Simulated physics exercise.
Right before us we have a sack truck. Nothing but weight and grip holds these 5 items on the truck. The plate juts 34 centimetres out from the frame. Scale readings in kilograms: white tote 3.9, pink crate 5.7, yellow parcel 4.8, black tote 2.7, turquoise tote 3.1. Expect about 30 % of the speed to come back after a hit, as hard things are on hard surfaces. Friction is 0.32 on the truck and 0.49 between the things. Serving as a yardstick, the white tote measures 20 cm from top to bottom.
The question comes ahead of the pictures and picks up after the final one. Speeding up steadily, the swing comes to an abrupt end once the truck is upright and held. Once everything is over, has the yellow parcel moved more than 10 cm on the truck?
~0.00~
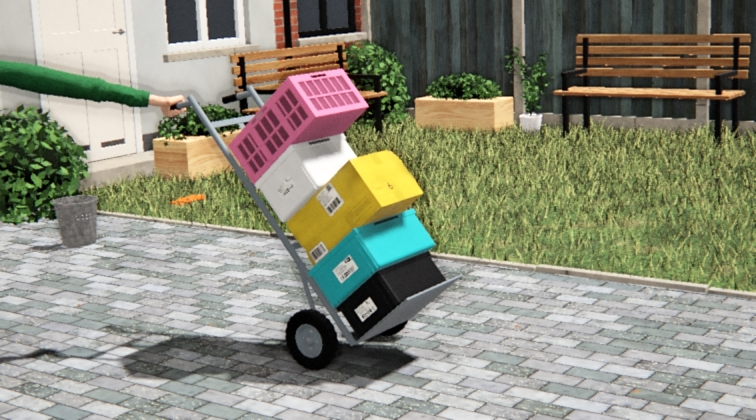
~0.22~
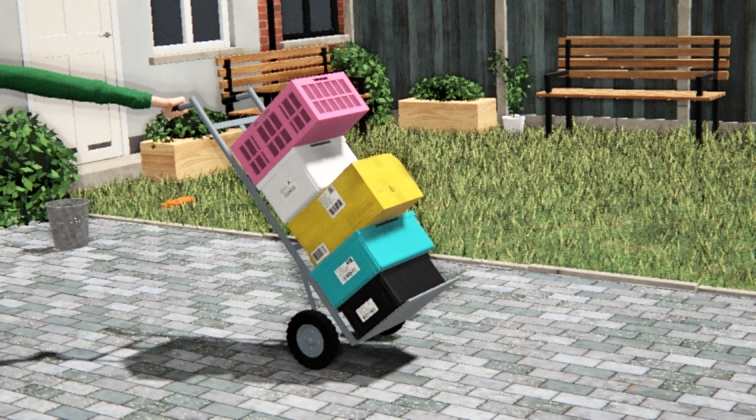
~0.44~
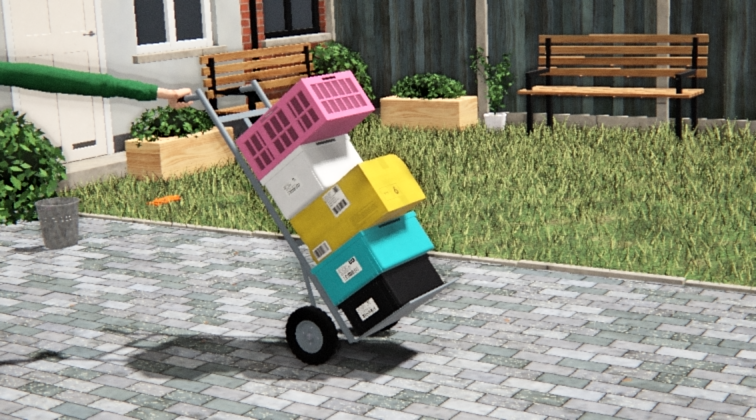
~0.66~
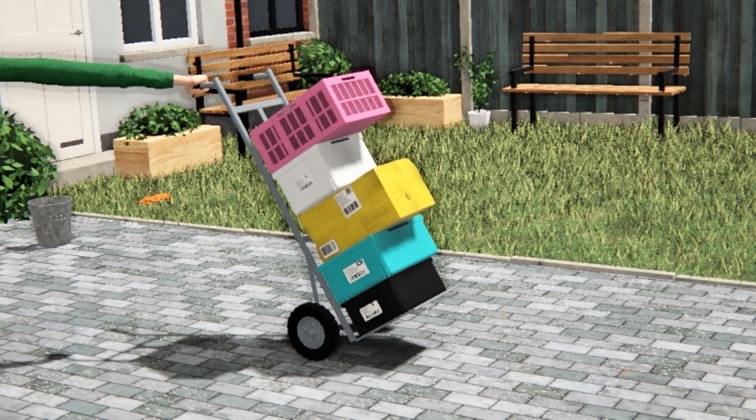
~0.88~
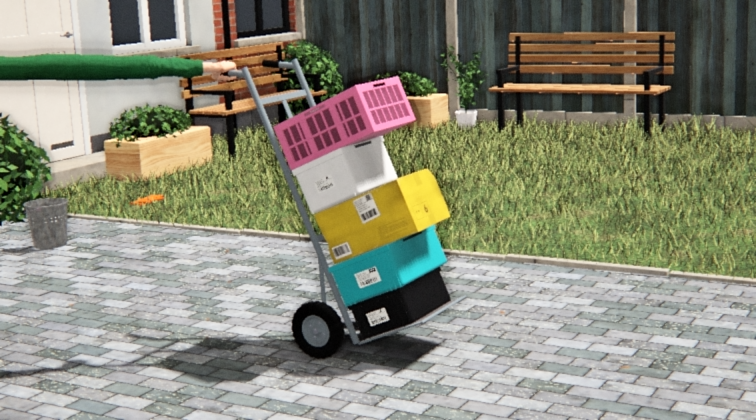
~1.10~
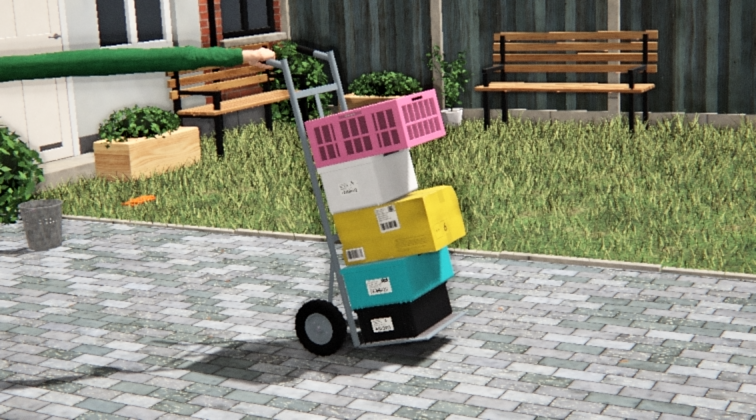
Yes.
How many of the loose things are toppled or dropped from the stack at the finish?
Total count: 5.
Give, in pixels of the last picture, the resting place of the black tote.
It ends up at about (450, 318).
Around 2.10 s, truck upright; pink crate now dropped from the stack; yellow parcel tipped 28° against what carries it near (466, 253); white tote tipped 28° against what carries it.
Around 2.50 s, truck upright; white tote, yellow parcel and turquoise tote now dropped from the stack; black tote on its side.
Finally (3.8 s), dropped from the stack, white tote, pink crate, yellow parcel and turquoise tote; on their side or leaning hard on the truck, black tote. Final places as that camera would see them, yellow parcel near (536, 311).
